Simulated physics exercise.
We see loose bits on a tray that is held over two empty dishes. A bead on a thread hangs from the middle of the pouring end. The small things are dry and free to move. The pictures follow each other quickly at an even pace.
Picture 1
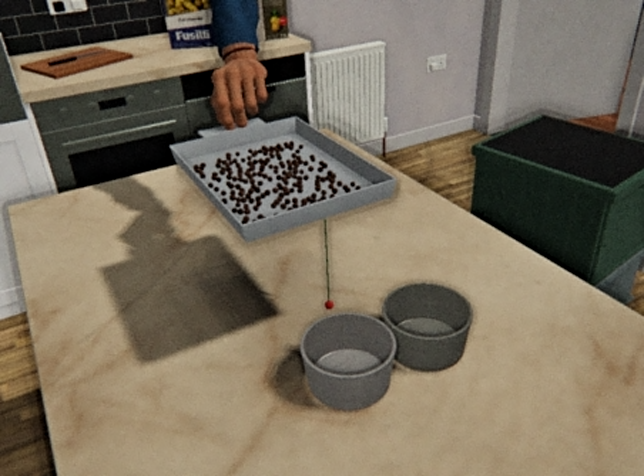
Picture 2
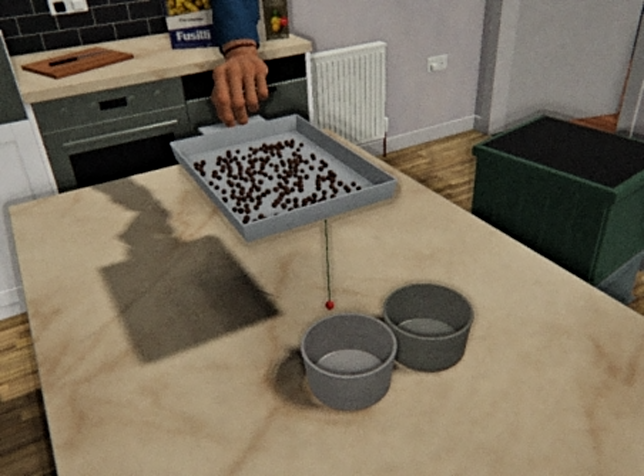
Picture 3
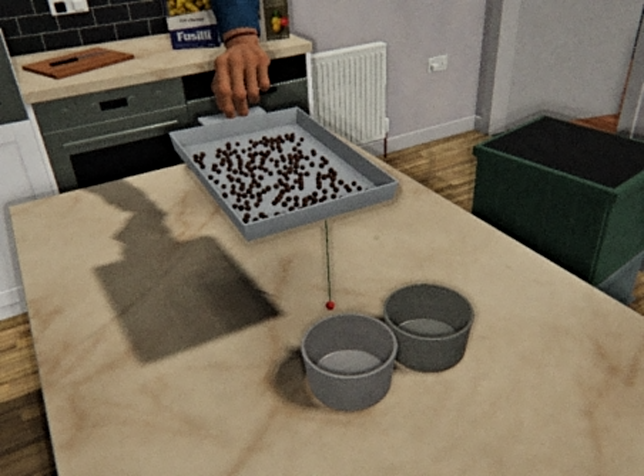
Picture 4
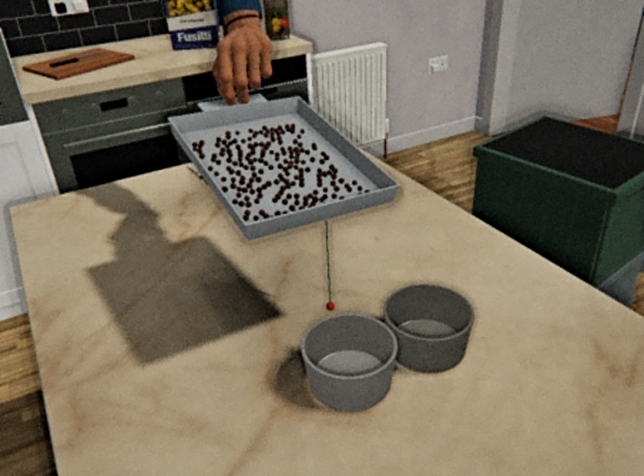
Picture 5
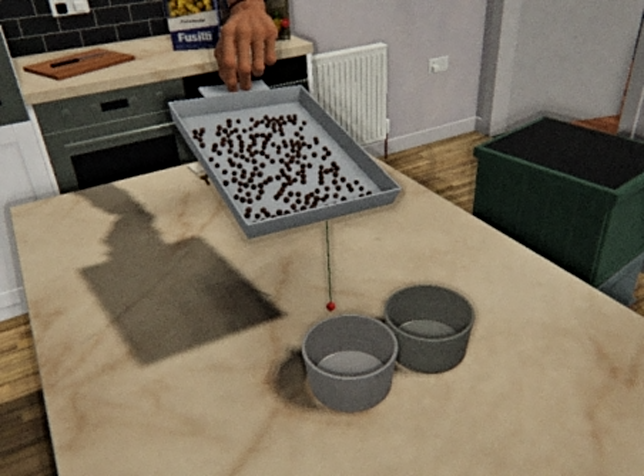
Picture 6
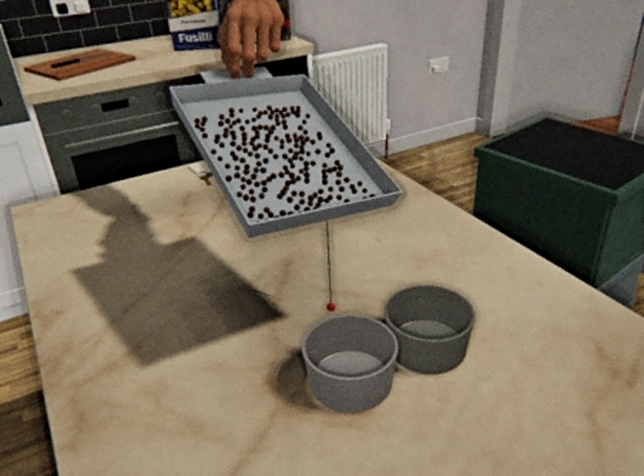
A hand at the far side of a pale marbled table in a kitchen, seen from above, raises the back of a grey tray bit by bit, while the camera stays still. Small dark brown berries lie scattered across the tray, a red bead hangs below its near edge, and two empty grey dishes sit close by. The tray tilts steadily toward its near right corner, and its shadow shifts slightly.
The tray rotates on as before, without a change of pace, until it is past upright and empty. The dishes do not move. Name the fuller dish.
The right-hand one ends fuller.
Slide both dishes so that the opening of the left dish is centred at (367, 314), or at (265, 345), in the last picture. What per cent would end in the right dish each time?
Roughly 10 per cent, and 20 per cent.
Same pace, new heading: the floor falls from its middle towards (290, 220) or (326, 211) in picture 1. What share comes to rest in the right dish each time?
Near 0 % and 30 %.
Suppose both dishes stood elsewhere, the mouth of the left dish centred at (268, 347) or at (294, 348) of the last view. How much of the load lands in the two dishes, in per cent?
Roughly 30 per cent, and 80 per cent.
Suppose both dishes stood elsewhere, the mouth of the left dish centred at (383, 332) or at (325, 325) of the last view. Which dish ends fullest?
First the left dish, then the dish on the right.
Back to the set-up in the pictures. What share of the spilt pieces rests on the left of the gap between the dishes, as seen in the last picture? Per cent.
Near 70 %.
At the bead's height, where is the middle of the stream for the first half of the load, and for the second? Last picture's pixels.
Around (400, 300) and then (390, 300).
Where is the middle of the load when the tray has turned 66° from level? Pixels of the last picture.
Close to (349, 198).
Soon, tray tipped steeply; nearly all on the tray; a stray few in the right dish; a stray few in the air.
A while on, tray tipped past a quarter turn; about two thirds on the tray; a stray few in the left dish; a small part in the right dish; a stray few outside both; about a quarter in the air.
Towards the end, tray tipped past a quarter turn; about a quarter in the left dish; about two thirds in the right dish; about a quarter outside both.
Finally, tray tipped past a quarter turn; about a quarter in the left dish; about two thirds in the right dish; about a quarter outside both.
